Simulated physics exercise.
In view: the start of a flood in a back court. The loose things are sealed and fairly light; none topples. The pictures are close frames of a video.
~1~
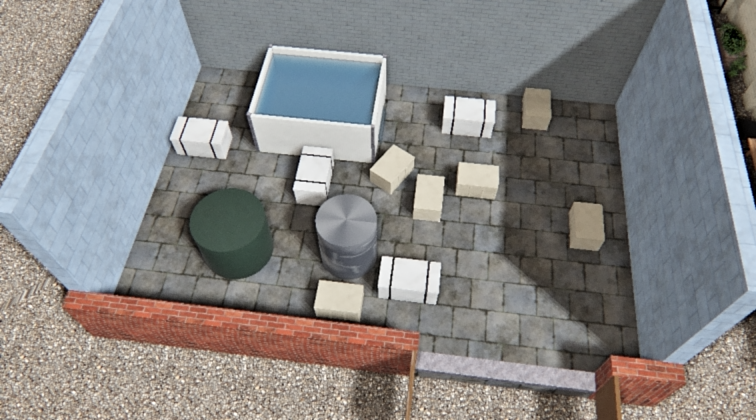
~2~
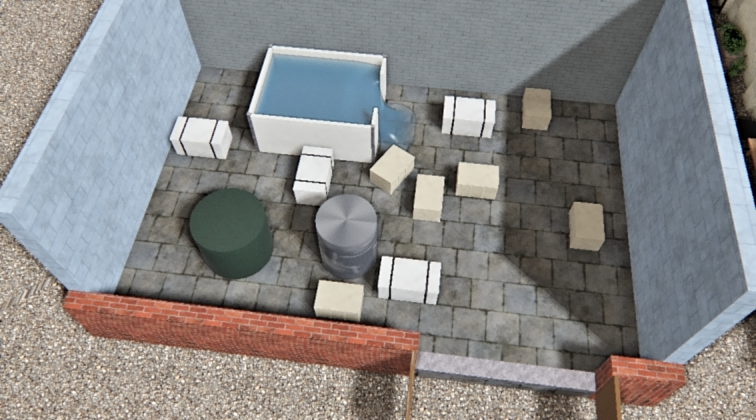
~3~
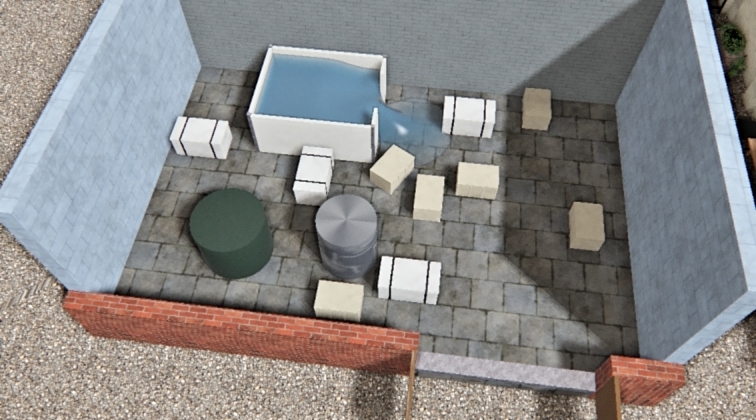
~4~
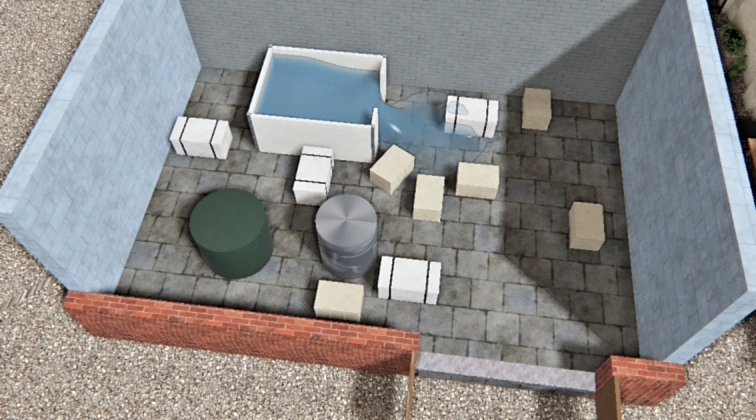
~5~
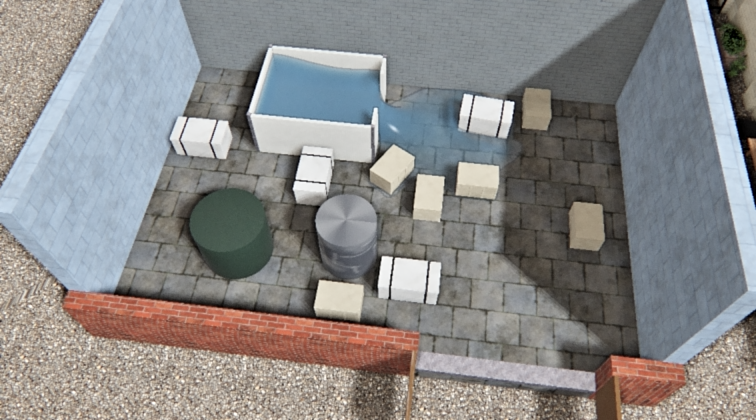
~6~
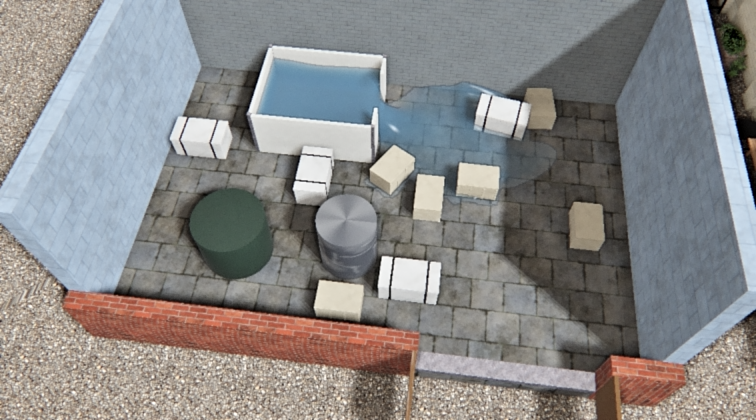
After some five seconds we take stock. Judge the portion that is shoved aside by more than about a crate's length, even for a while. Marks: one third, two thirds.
It is one to two thirds.
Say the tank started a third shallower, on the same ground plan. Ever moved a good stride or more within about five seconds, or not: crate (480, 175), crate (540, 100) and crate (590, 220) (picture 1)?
In turn: Yes, that far or more, shifted that much.
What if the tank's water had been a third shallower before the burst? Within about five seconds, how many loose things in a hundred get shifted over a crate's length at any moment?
Roughly 40 per cent.
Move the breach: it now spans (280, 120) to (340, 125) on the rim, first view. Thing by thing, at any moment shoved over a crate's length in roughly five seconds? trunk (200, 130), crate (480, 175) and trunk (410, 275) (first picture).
In that order: Moved that far, not that far, pushed that far.
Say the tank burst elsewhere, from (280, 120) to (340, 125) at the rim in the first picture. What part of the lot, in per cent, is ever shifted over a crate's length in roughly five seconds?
Some 40 per cent.
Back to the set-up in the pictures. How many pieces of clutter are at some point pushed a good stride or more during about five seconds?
It comes to 4.
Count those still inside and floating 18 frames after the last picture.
4 of them.
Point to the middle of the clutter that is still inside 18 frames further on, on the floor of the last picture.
Near (440, 227).
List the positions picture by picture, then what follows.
In the first picture, a trunk at (470, 109), on the bottom; a crate at (538, 102) rests on the ground; 0 of 10 have shifted.
In the second picture, a trunk at (470, 109), on the bottom; a crate at (538, 102), on the bottom; 0 of 10 have shifted.
In the third picture, a trunk at (470, 109) rests on the ground; a crate at (538, 102), on the bottom; 0 of 10 have shifted.
In the fourth picture, a trunk at (472, 109) rests on the ground, close to its start; a crate at (538, 102), on the bottom; 0 of 10 have shifted.
In the fifth picture, a trunk at (487, 108), on the bottom, close to its start; a crate at (538, 102), on the bottom; 1 of 10 have shifted.
In the sixth picture, a trunk at (504, 109) rests on the ground, a stride from its start; a crate at (542, 102), on the bottom, close to its start; 2 of 10 have shifted.
A moment on, 1 of 10 are well off their spots; 0 afloat.
Next, 4 of 10 are well off their spots; 4 afloat.
Later, 4 of 10 are well off their spots; 4 afloat.
In the end, 4 of 10 are well off their spots, and 4 have been at some point; 3 afloat.
